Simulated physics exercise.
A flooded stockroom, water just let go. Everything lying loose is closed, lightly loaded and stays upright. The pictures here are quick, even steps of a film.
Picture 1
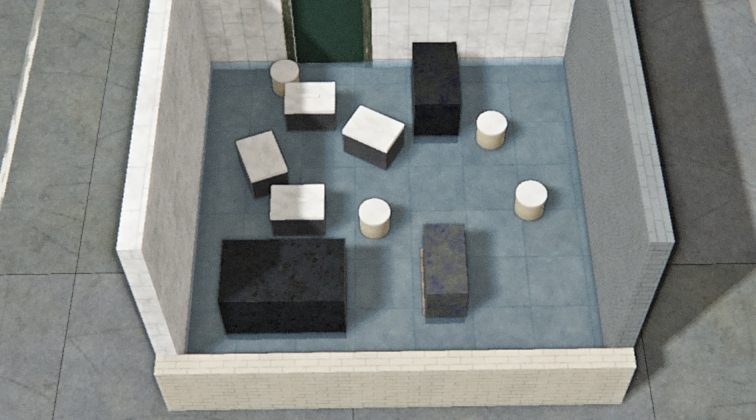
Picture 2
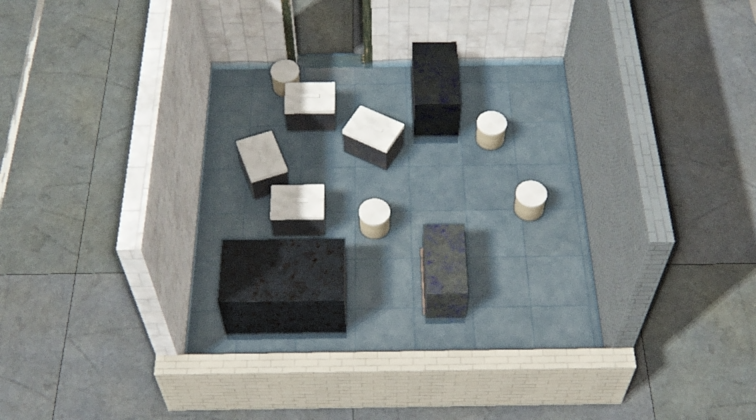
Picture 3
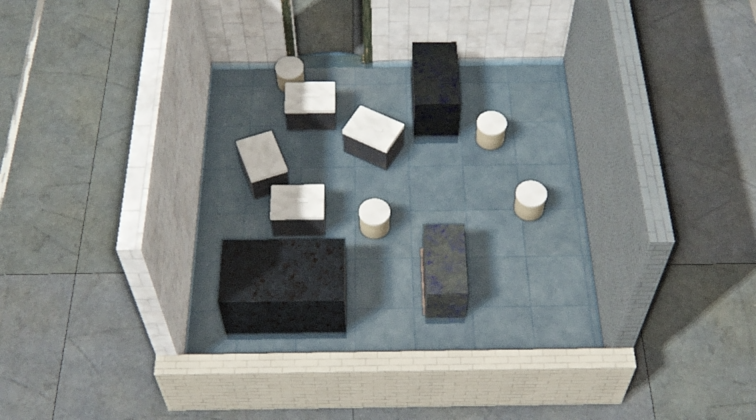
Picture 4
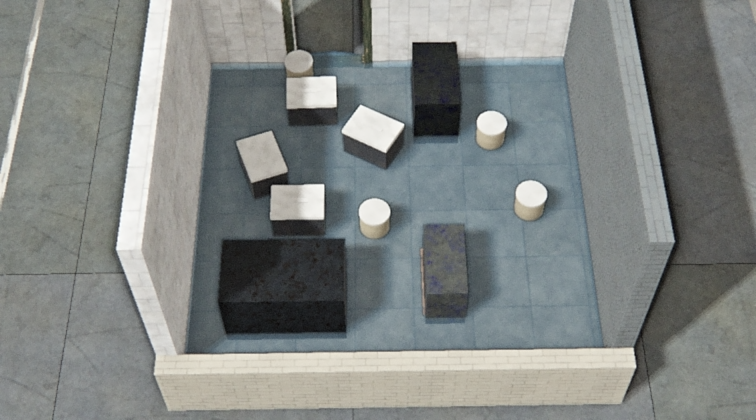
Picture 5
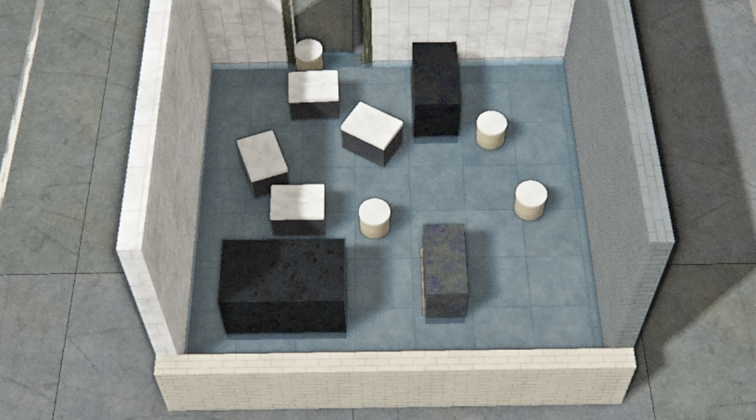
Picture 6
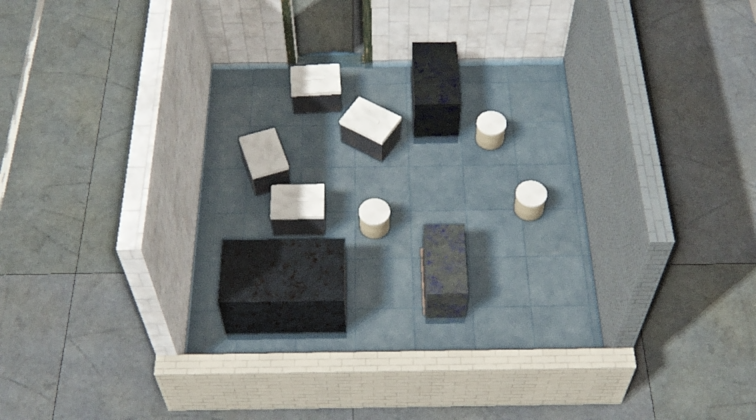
In a flooded stockroom, the doorway opens and a pale round chest drifts out through it.
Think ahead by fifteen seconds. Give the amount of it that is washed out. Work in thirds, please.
The amount is a third up to two thirds.
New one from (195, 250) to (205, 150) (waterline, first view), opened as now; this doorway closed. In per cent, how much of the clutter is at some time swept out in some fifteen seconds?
I'd say around 80 percent.
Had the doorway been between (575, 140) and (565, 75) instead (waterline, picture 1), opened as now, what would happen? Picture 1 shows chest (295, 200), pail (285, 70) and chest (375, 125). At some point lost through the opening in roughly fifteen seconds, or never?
The three come to no escape, no escape and escape, in that order.
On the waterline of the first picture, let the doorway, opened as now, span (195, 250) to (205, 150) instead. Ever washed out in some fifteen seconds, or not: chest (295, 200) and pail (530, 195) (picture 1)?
First lost, second retained.
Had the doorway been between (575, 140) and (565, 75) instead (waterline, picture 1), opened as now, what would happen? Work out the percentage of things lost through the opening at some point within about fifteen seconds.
It comes to about 40 per cent.
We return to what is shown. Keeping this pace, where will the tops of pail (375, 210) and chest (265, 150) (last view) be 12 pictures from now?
Estimated positions: (341, 180) and (270, 105), approximately.
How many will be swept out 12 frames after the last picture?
That makes 3.
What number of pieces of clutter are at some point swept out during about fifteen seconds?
The figure is 4.
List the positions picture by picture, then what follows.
The first picture shows a chest at (310, 96), afloat; a chest at (373, 127) floats; 0 of 8 have shifted.
The second picture shows a chest at (310, 96), afloat; a chest at (373, 127), afloat; 0 of 8 have shifted.
The third picture shows a chest at (310, 96), afloat; a chest at (373, 128) floats; 1 of 8 have shifted.
The fourth picture shows a chest at (311, 91), afloat, close to its start; a chest at (373, 127), afloat; 2 of 8 have shifted.
The fifth picture shows a chest at (313, 85), afloat, close to its start; a chest at (372, 124), afloat, close to its start; 3 of 8 have shifted.
The sixth picture shows a chest at (315, 79), afloat, close to its start; a chest at (370, 119) floats, close to its start; 4 of 8 have shifted.
A moment on, 1 of 8 are out; 7 afloat.
Next, 3 of 8 are out; 5 afloat.
Later, 3 of 8 are out; 5 afloat.
In the end, 4 of 8 are out; 4 afloat.
